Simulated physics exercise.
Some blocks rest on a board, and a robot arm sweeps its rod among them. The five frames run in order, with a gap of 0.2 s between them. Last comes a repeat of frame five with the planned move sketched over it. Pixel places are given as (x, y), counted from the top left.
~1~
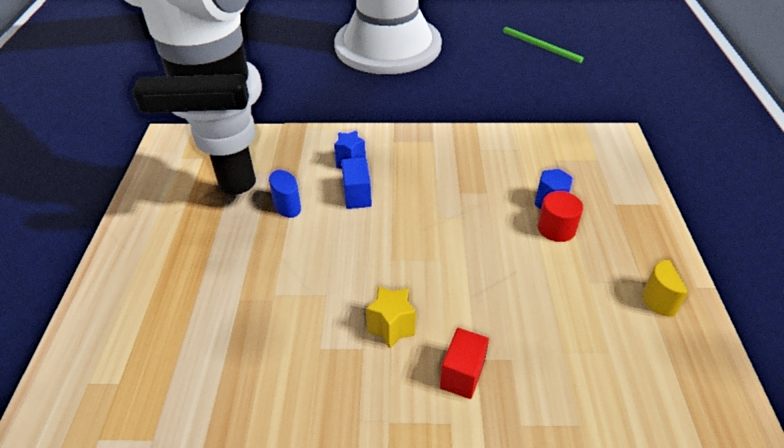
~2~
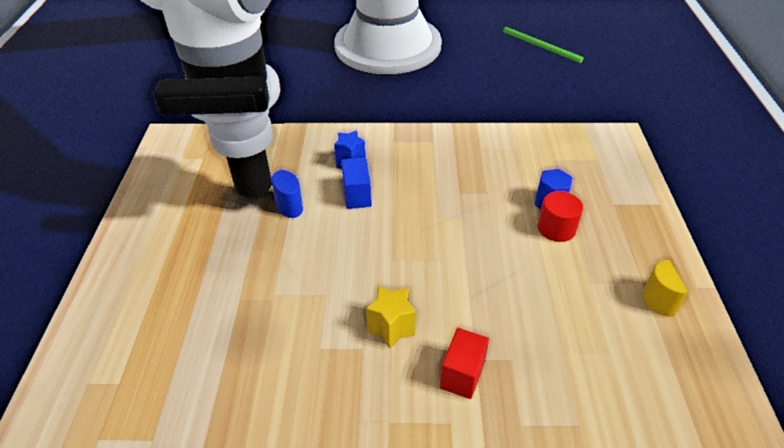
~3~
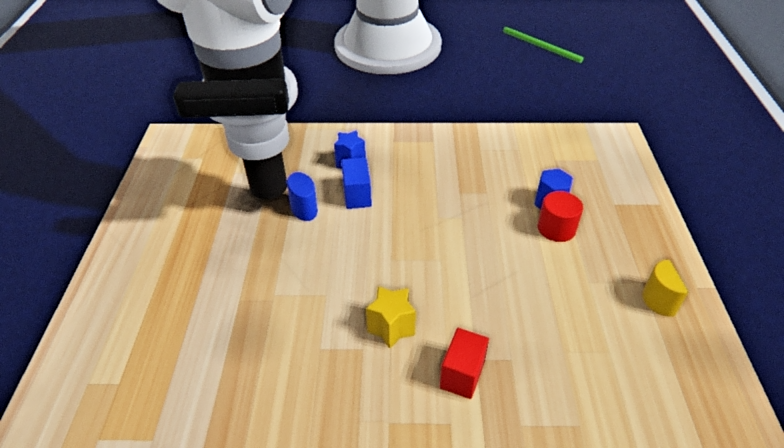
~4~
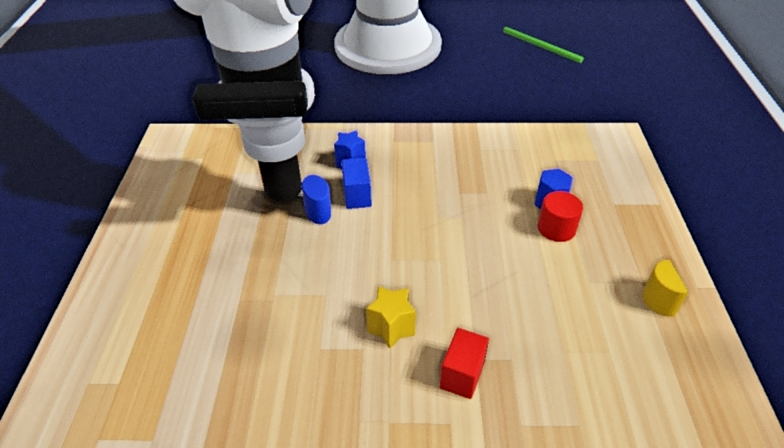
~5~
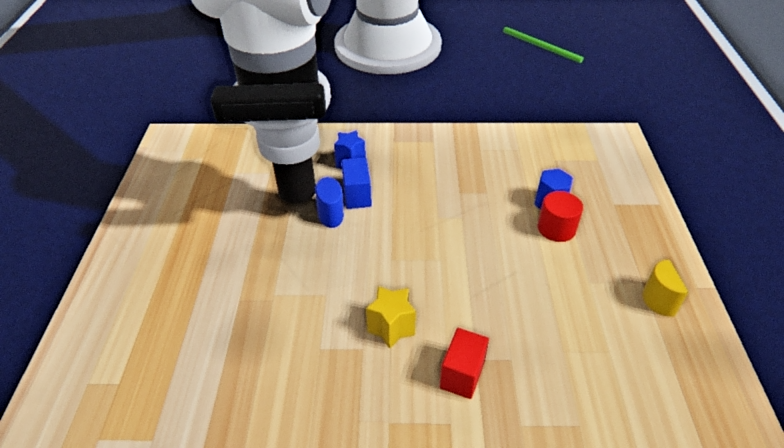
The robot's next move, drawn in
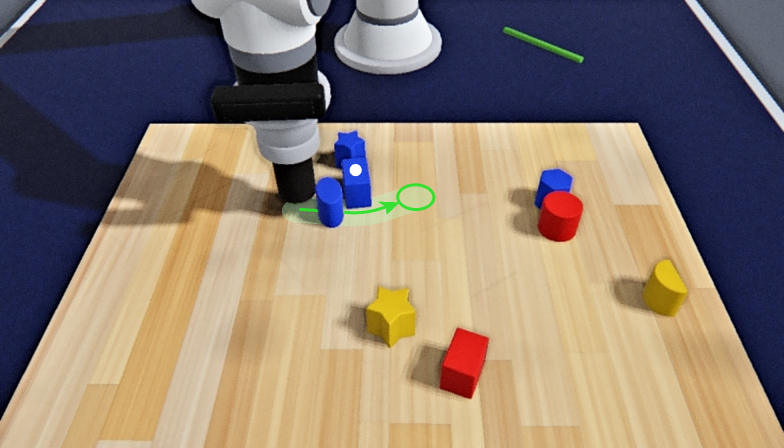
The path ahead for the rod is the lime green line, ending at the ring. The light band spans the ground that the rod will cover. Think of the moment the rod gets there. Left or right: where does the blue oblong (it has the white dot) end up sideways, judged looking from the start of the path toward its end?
It slides leftward.
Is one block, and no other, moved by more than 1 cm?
No
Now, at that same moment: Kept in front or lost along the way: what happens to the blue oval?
I believe the blue oval loses its place ahead of the rod and slips off.
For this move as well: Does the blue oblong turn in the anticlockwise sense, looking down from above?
In short: Yes.
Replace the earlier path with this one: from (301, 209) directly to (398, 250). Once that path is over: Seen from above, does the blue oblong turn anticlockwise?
Going by the path, yes.
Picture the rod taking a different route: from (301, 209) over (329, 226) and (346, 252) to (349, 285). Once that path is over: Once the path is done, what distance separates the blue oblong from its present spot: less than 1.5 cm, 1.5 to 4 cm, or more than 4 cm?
Answer: Less than 1.5 cm.
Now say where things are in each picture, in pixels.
In the first picture, lower end of the rod (237, 183), tops of blocks, blue oval (283, 180), blue star block (349, 139), blue oblong (356, 170).
In the second picture, rod (254, 185), blue oval (285, 181).
In the third picture, rod (269, 187), blue oval (300, 183).
In the fourth picture, rod (284, 189), blue oval (315, 186).
In the fifth picture, rod (297, 191), blue oval (328, 189), blue star block (349, 139), blue oblong (356, 170).
The drawn path runs from (301, 209) over (360, 213) to (416, 197); the dot is on the blue oblong.
The first path, step by step. One third of the way, rod (339, 194); blue oval (367, 196), turned 30° clockwise; blue oblong (369, 172), turned 60° anticlockwise.
Two thirds of the way, rod (380, 191); blue oval (400, 202), turned 90° clockwise; blue oblong (388, 163), turned 85° anticlockwise.
At the end, rod (416, 179); blue oval (406, 201), turned 110° clockwise; blue star block not moved; blue oblong (395, 156), turned 105° anticlockwise.
